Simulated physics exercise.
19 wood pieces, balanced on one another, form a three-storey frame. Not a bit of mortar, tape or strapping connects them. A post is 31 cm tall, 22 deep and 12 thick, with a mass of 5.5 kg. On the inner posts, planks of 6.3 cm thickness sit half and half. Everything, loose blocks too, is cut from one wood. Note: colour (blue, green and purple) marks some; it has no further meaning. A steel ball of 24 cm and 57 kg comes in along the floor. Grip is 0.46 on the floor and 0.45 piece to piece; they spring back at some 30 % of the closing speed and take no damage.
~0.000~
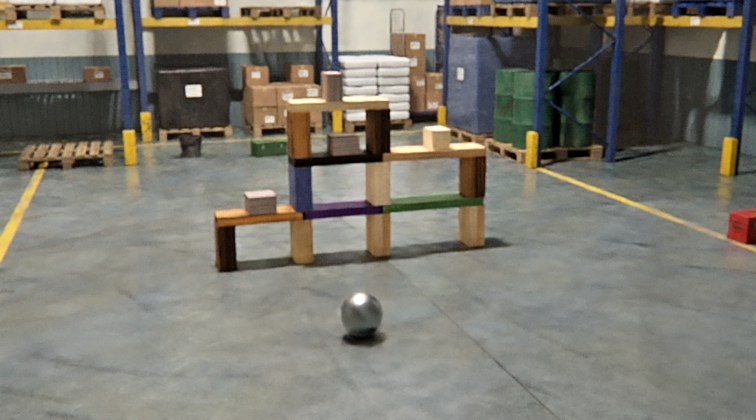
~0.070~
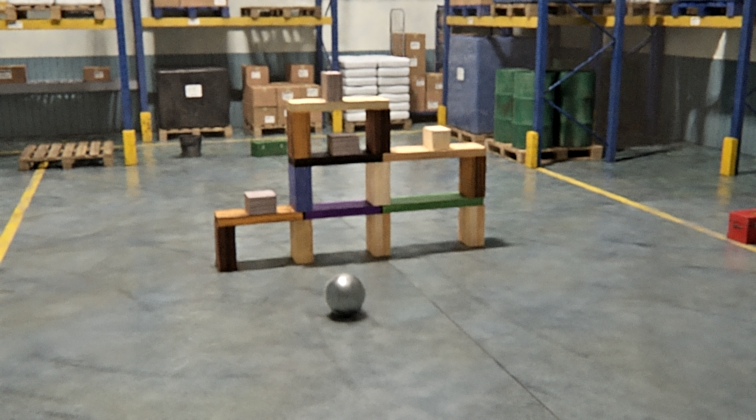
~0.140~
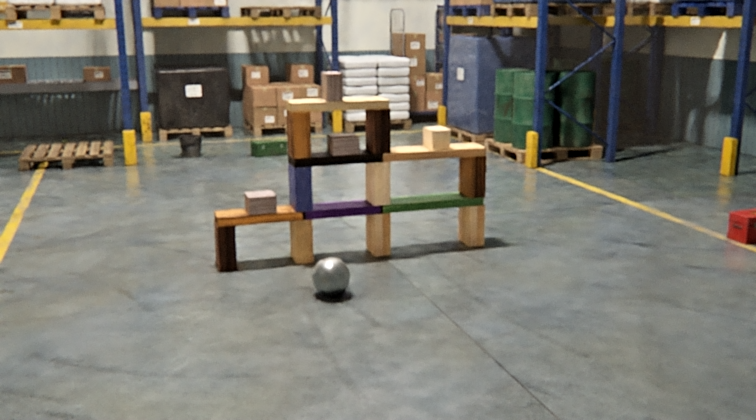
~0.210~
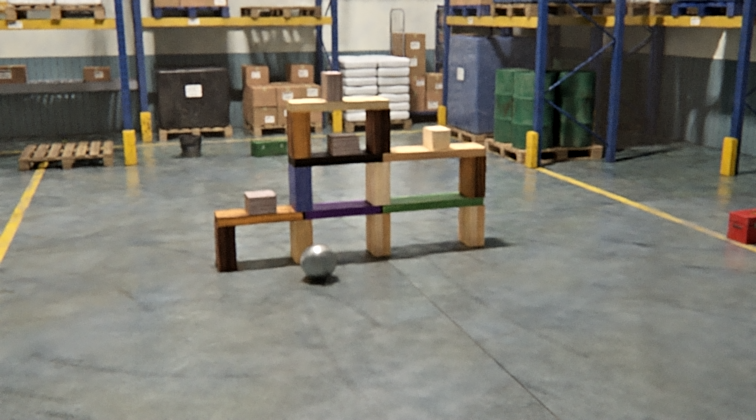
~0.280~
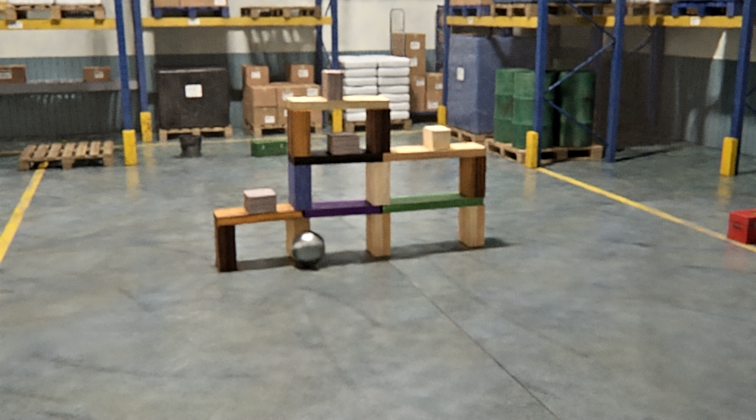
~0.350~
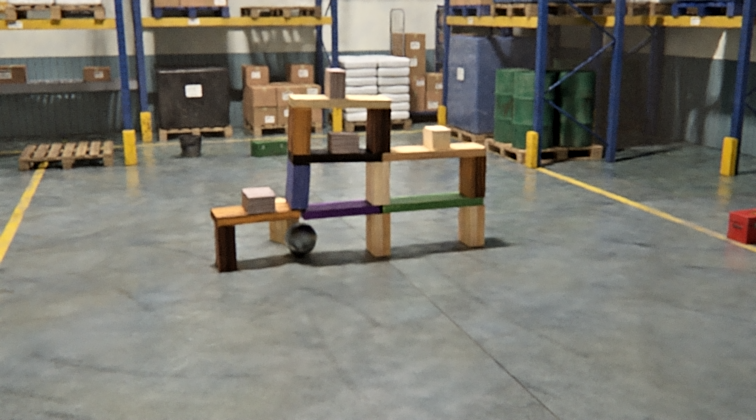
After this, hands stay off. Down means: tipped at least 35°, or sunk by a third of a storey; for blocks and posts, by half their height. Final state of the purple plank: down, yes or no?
Yes.
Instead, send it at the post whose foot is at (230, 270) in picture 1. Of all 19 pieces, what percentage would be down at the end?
Result if so: 20 per cent.
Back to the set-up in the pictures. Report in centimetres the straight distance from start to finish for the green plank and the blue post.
The green one ends around 0 cm from its start and the blue one around 40 cm.
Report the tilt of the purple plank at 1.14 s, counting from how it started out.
0°.
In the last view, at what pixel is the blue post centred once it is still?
It ends up centred close to (276, 233).
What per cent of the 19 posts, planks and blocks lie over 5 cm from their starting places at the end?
85 in a hundred.
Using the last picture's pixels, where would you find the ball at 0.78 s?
Position: About (266, 194).
By 0.52 s, ball still moving; 3 of the 19 pieces down; purple plank tilted 24°, 9 cm lower; blue post tilted 6°, 20 cm lower.
By 0.78 s, ball still moving; 11 of the 19 pieces down; purple plank tilted 30°, 18 cm lower; blue post 38 cm lower.
By 1.14 s, ball still moving; 15 of the 19 pieces down; purple plank 31 cm lower; blue post tilted 8°, 37 cm lower.
By 1.76 s, ball still moving; 15 of the 19 pieces down; purple plank 31 cm lower; blue post tilted 20°, 36 cm lower.
When it is over (3.0 s), ball rolling away; 15 of the 19 pieces down; purple plank 31 cm lower; blue post tilted 20°, 36 cm lower; green plank moved 20 mm. In pixels of the last frame, middles, purple plank near (333, 249), blue post near (276, 233).
